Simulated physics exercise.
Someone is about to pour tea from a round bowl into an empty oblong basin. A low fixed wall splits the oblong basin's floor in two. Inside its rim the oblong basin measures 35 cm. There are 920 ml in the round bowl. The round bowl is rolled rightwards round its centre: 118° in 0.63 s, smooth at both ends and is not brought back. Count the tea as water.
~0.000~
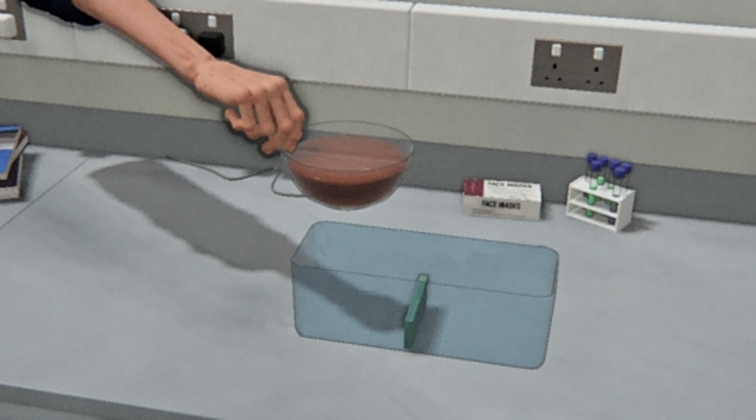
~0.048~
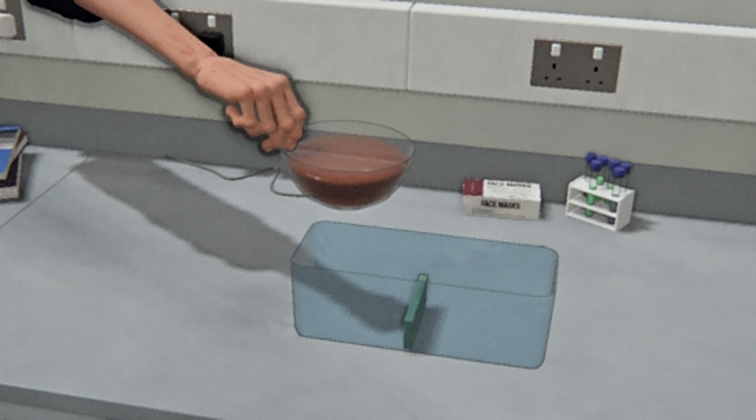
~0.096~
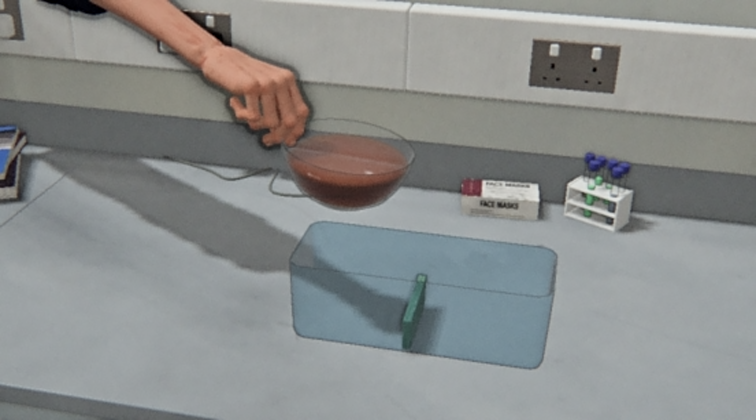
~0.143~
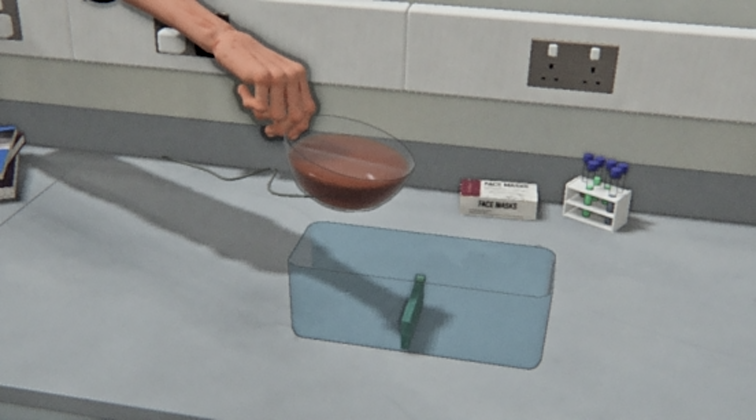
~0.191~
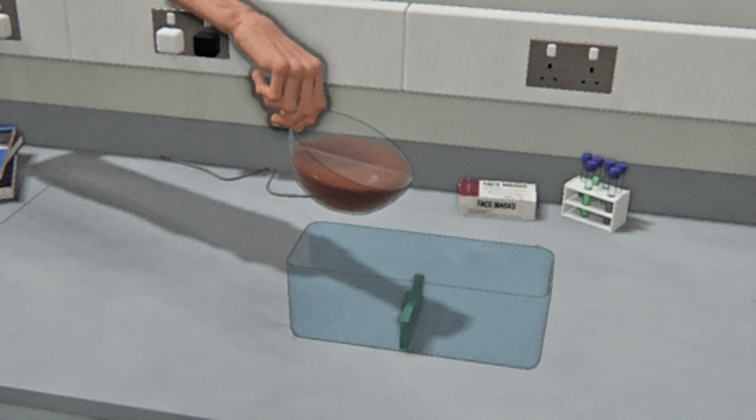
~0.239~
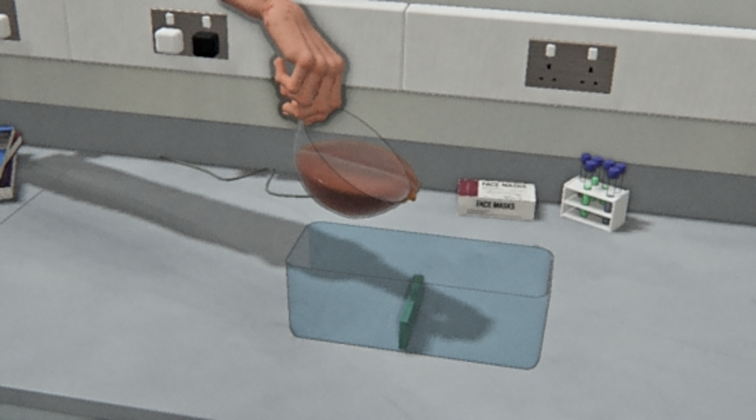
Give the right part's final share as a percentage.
Roughly 55 per cent is past the wall.
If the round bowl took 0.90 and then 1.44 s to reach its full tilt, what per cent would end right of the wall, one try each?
In turn about 70 and 75 per cent.
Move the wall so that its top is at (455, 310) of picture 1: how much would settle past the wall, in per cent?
Then about 35 per cent.
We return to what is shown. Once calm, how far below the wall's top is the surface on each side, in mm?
Some 30 mm on the left and 24 mm on the right.
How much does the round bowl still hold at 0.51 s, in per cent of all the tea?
About 3 per cent.
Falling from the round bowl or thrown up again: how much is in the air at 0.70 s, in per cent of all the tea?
About 18 per cent.
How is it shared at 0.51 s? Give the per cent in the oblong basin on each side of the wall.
Some 20 per cent left and 60 right.
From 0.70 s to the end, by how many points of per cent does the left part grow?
About 7 per cent.
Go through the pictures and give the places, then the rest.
The first picture shows tilt 0°; pouring edge (413, 153); surface from (289, 149) to (410, 162); the oblong basin's rim runs from (303, 243) to (557, 274); the wall's top is at (417, 298).
The second picture shows tilt 2°; pouring edge (414, 155); surface from (289, 148) to (410, 162).
The third picture shows tilt 7°; pouring edge (414, 161); surface from (289, 146) to (410, 165).
The fourth picture shows tilt 14°; pouring edge (414, 170); surface from (292, 144) to (411, 169).
The fifth picture shows tilt 25°; pouring edge (412, 182); surface from (295, 144) to (414, 176); 1 per cent is over the edge.
The sixth picture shows tilt 37°; pouring edge (408, 195); surface from (298, 149) to (393, 174); 7 per cent is over the edge.
After 0.51 s the tilt is 107° and 3 per cent is still to pour, 20 is left of the wall and 60 right of it.
After 0.70 s the tilt is 118° and 0 per cent is still to pour, 30 is left of the wall and 47 right of it.
After 0.91 s the tilt is 118° and 0 per cent is still to pour, 32 is left of the wall and 59 right of it.
After 1.13 s the tilt is 118° and 0 per cent is still to pour, 36 is left of the wall and 55 right of it.
In the end 36 per cent lies left of the wall, 55 right of it and 8 outside.
